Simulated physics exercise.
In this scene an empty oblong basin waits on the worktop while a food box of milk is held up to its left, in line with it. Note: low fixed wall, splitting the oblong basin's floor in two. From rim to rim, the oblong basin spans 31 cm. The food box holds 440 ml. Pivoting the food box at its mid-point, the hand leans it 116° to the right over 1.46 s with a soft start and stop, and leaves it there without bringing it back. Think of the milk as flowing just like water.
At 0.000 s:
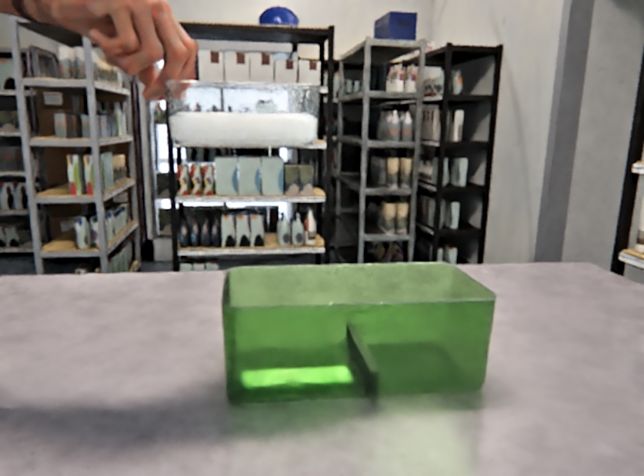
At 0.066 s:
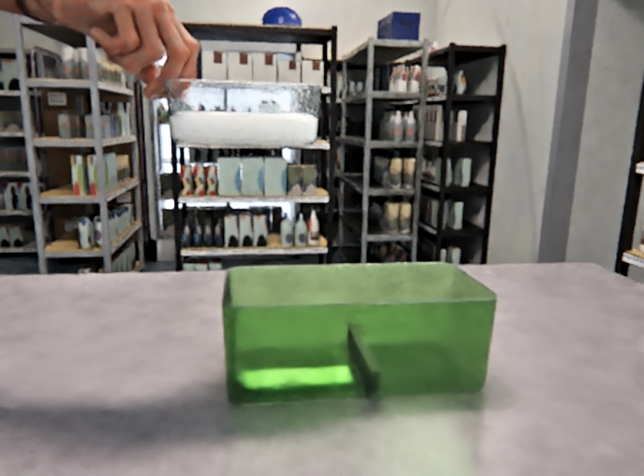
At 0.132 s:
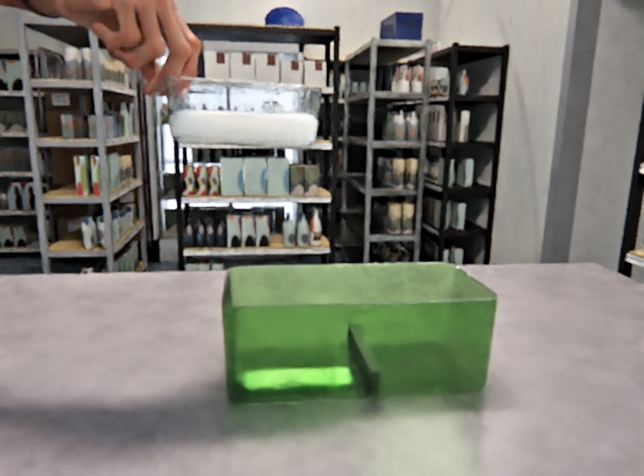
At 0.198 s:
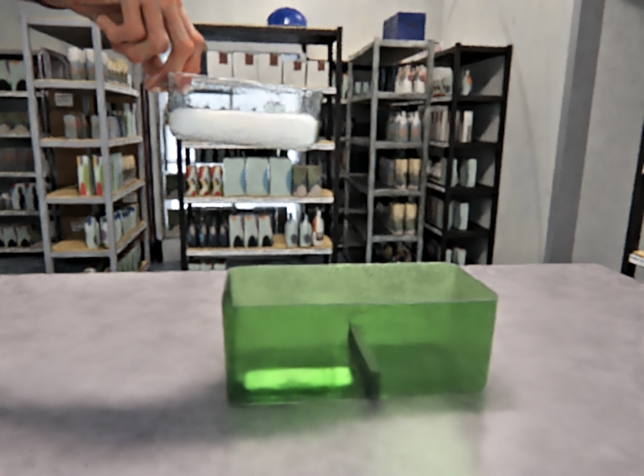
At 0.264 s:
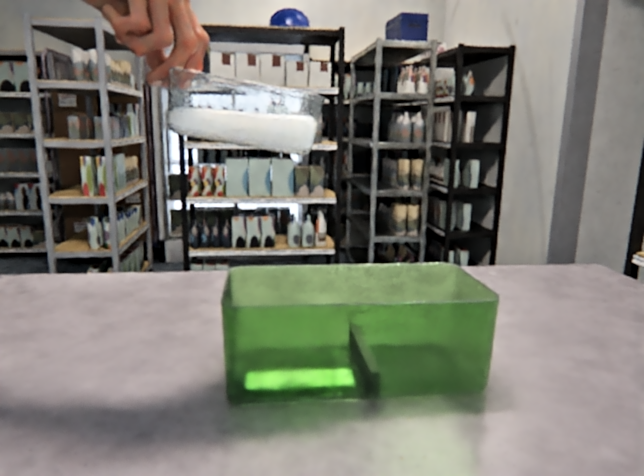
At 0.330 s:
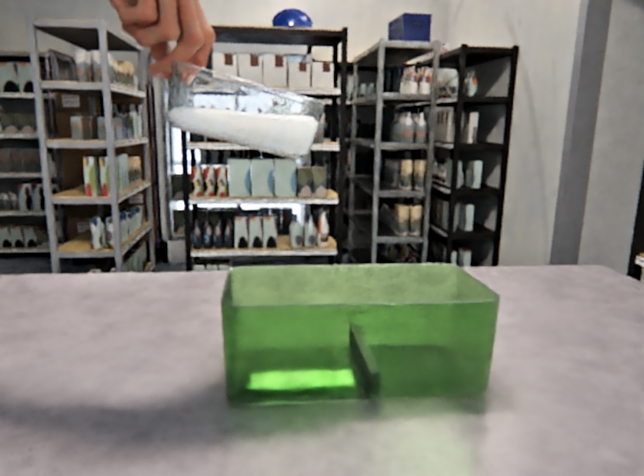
In a room lined with metal shelving full of boxes and bottles, a grey worktop is seen from the front at slightly above its surface, the view staying almost still. An empty, see-through green oblong basin with a low dividing wall sits on it, while a hand at upper left holds a clear food box of white milk. The hand slowly leans the box to the right, its right end dipping.
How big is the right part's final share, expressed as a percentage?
Some 42 per cent.
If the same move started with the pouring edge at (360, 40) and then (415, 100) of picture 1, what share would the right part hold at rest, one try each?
I'd expect close to 75 per cent and then close to 80 per cent.
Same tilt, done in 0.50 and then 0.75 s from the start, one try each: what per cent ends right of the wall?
Near 15 in a hundred on the first go and near 30 in a hundred on the second.
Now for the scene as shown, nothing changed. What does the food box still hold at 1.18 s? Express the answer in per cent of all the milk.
I reckon near 4 per cent still sits there.
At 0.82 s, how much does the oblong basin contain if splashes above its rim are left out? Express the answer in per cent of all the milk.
Near 20 in a hundred.
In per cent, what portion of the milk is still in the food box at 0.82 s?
Roughly 40 percent.
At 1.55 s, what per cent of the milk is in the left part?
Roughly 56 in a hundred.
Then, 0.82 s in, the tilt is 69° and 40 per cent is still to pour, 6 is left of the wall and 14 right of it.
Then, 1.18 s in, the tilt is 106° and 4 per cent is still to pour, 45 is left of the wall and 40 right of it.
Then, 1.55 s in, the tilt is 116° and 0 per cent is still to pour, 56 is left of the wall and 42 right of it.
Then, 1.96 s in, the tilt is 116° and 0 per cent is still to pour, 56 is left of the wall and 42 right of it.
Finally, 56 per cent lies left of the wall, 42 right of it and 2 outside.
